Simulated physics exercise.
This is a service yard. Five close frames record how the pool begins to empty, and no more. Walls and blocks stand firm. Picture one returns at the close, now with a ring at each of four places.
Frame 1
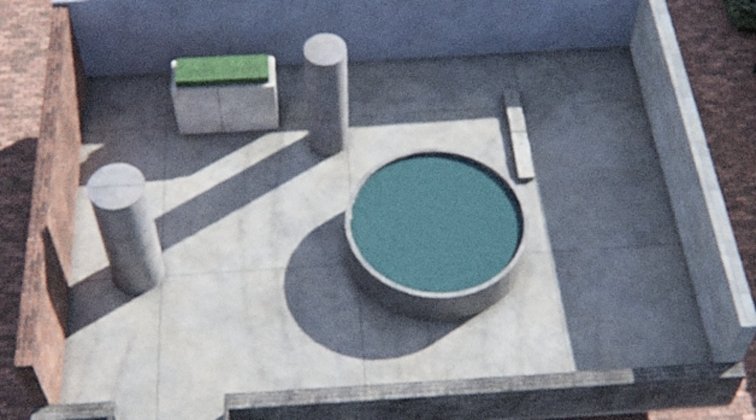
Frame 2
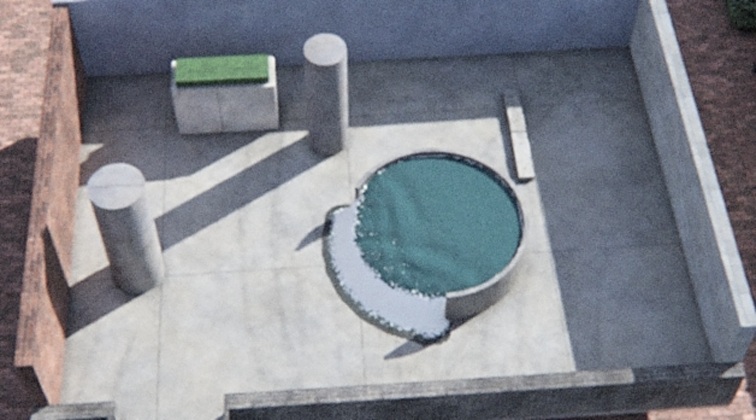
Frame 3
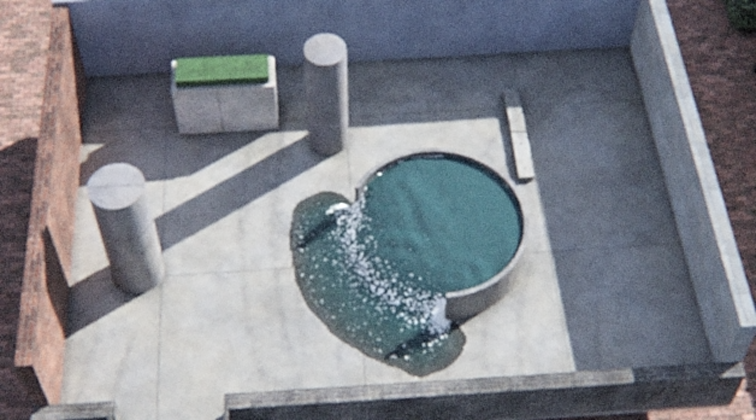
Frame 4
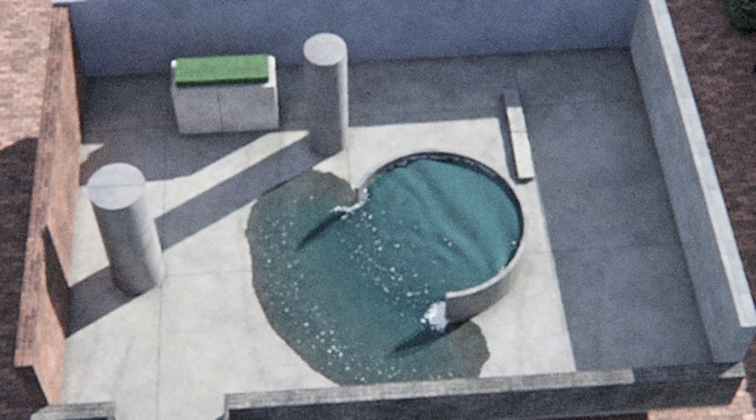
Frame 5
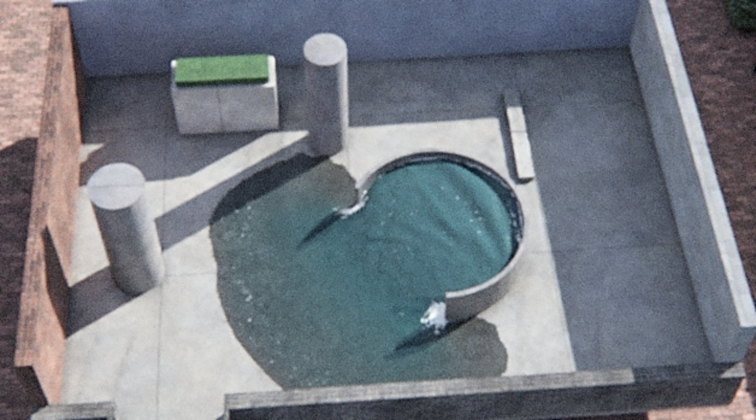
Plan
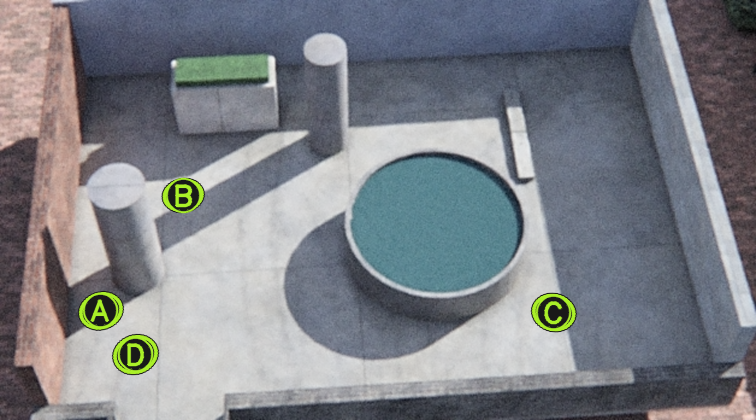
A walled service yard with a pale paved floor is seen from high above by a camera that stays still. A round pool of teal water stands right of centre, with two grey columns to its left, a green-topped block at the back left and a narrow pale slab at the right. The pool's lower-left wall opens, and water pours out in white froth and spreads left and down across the paving.
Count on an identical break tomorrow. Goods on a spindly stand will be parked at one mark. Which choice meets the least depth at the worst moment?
C beats the others.
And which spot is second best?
B.
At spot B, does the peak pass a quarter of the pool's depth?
No, it does not.
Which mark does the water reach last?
Spot C.
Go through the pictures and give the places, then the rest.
In the first frame, pool full, its middle at (437, 222); open gate at (171, 402).
In the second frame, 2 % of the ground under water, visible out to (337, 210).
In the third frame, 6 % of the ground under water, visible out to (314, 200).
In the fourth frame, 13 % of the ground under water, visible out to (283, 187).
In the fifth frame, 19 % of the ground under water, visible out to (235, 193).
In lime, A at (100, 310); B at (183, 195); C at (553, 312); D at (135, 354).
If A is chosen, the water peaks at about 50 % of the depth that stood in the pool.
If B is chosen, the water peaks at about 21 % of the depth that stood in the pool.
If C is chosen, the water peaks at about 4 % of the depth that stood in the pool.
If D is chosen, the water peaks at about 59 % of the depth that stood in the pool.
